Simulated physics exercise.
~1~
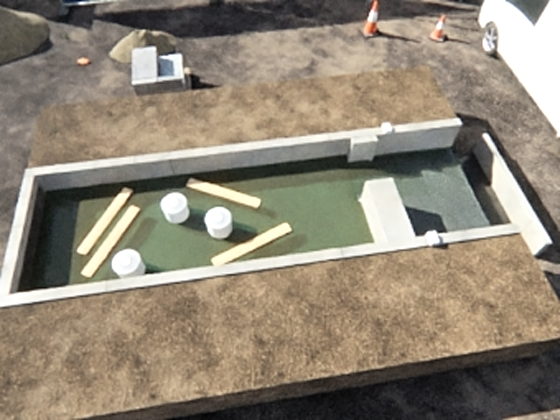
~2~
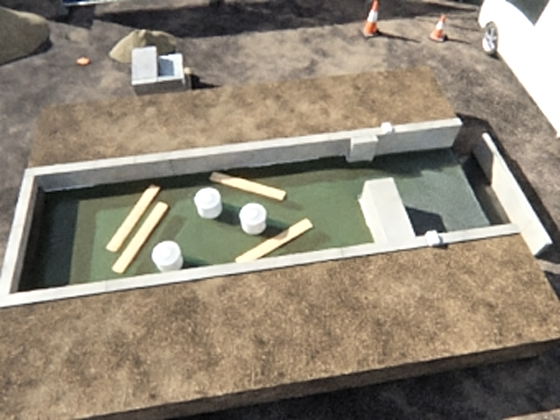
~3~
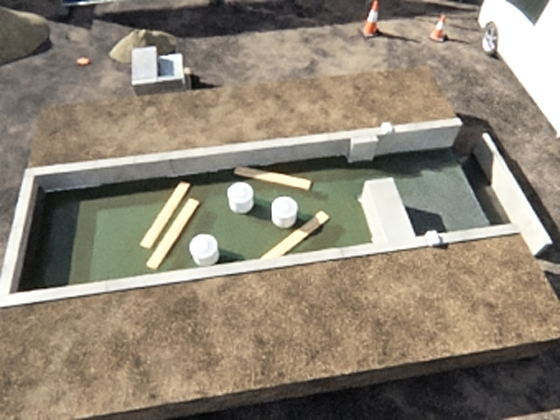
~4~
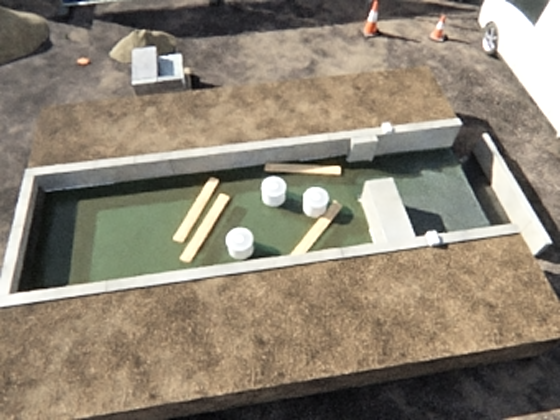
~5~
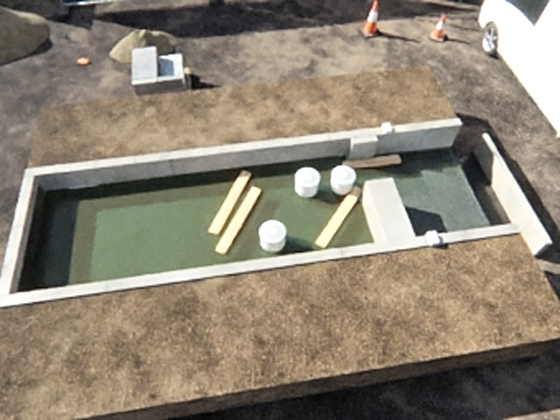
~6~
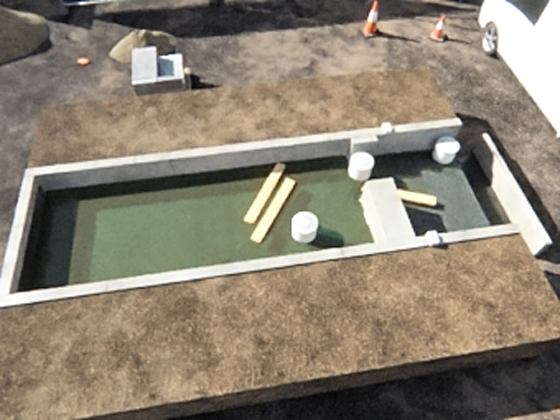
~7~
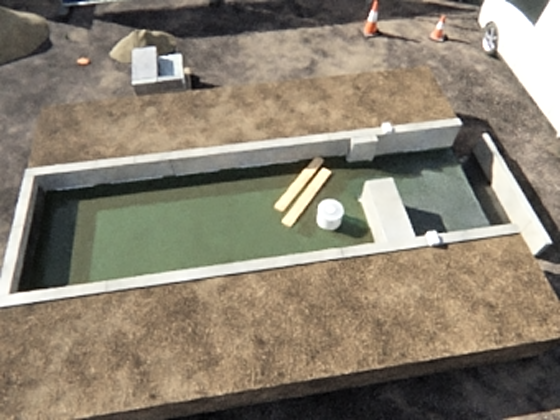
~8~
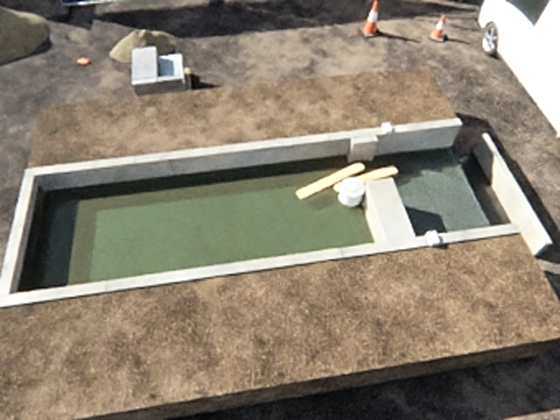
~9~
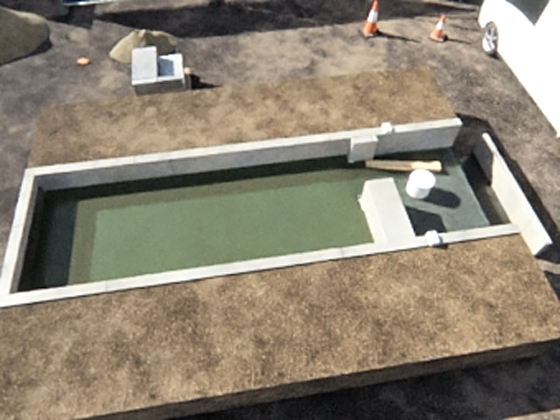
Concrete-walled channel of green water carrying white tubs and wooden planks rightward through a gap, leaving one tub and plank beyond it.
